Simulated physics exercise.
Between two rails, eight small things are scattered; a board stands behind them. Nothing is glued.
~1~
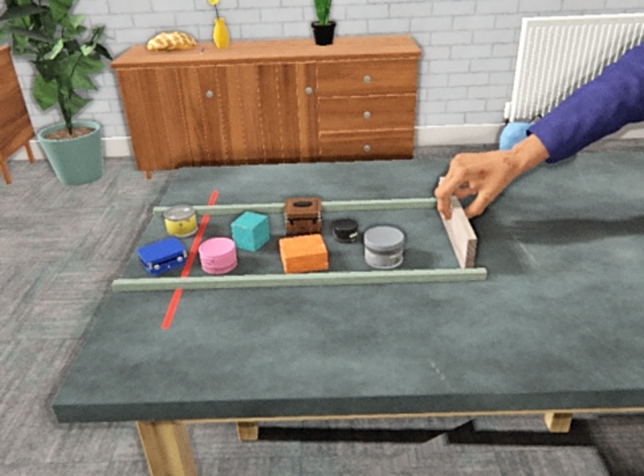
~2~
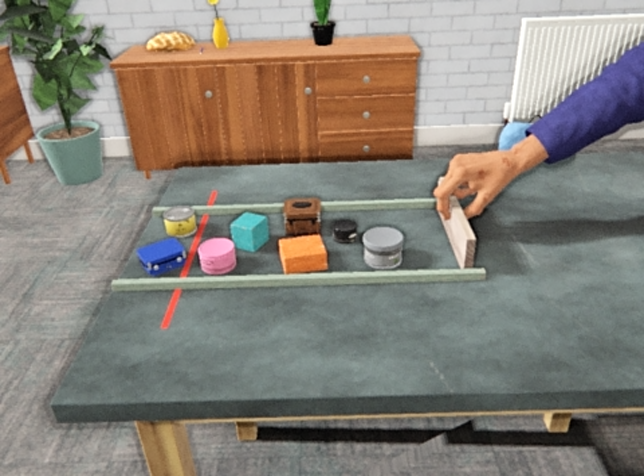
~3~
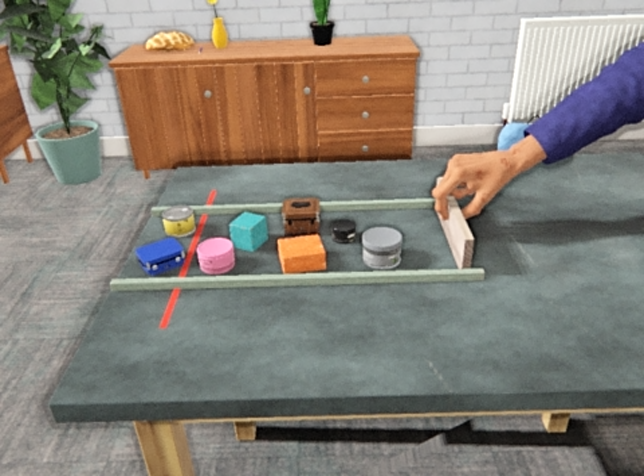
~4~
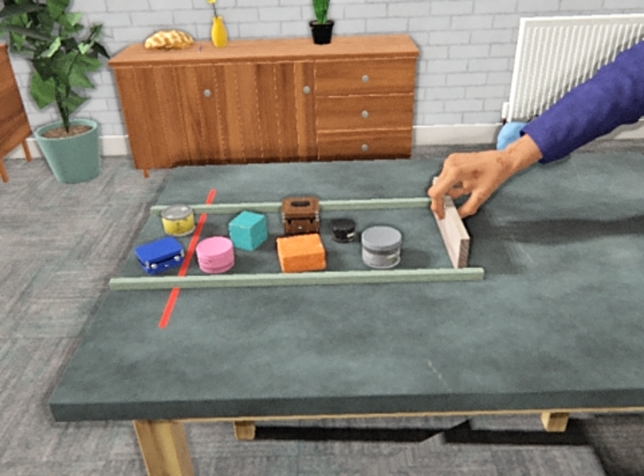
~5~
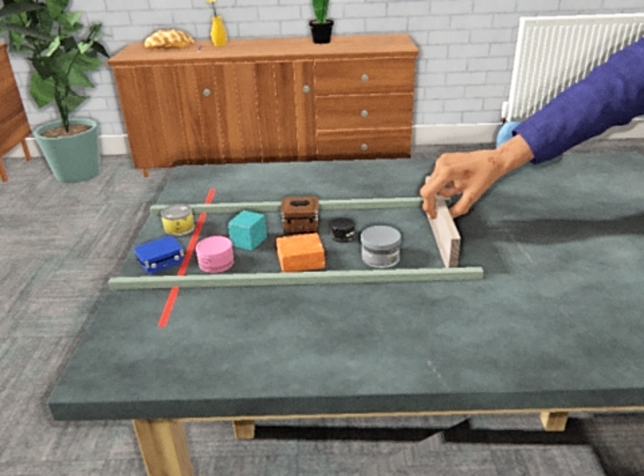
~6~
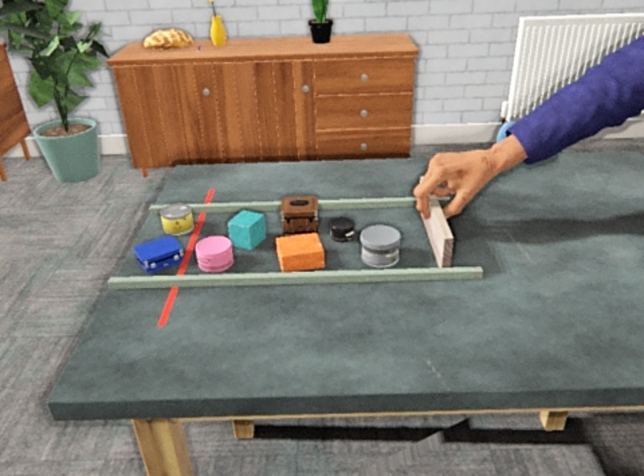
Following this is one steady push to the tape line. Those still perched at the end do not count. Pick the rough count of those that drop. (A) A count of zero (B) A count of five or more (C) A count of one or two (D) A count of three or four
Answer: C.
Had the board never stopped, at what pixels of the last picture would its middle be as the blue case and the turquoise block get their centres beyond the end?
Approx. (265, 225) / approx. (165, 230) for the other.
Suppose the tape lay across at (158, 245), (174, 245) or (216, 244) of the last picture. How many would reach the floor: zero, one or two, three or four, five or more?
Taking the tapes one after another, the count is five or more, then either three or four, then just one or two.
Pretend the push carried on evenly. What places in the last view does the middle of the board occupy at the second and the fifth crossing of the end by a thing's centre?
First about (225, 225), next about (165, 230).
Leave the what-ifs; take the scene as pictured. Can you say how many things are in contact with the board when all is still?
It's 3.
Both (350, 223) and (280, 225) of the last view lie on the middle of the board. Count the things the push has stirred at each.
Counts: 3 and 7.
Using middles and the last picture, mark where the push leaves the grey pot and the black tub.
You'll see the grey pot at (163, 255), with the black tub at (180, 236).
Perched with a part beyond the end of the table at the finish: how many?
Overhanging ones - 2.
Soon after, none off yet; blue case at rest near (159, 255); yellow pot at rest near (177, 219); pink tub at rest near (215, 254).
After that, none off yet; blue case moving near (151, 255); yellow pot at rest near (177, 219); pink tub displaced about its own width near (191, 254).
And then, one off so far; blue case on its way down near (133, 424); yellow pot at rest near (177, 219); pink tub displaced well along near (123, 256).
In the end, the number that fall off is one or two; gone, pink tub and blue case.
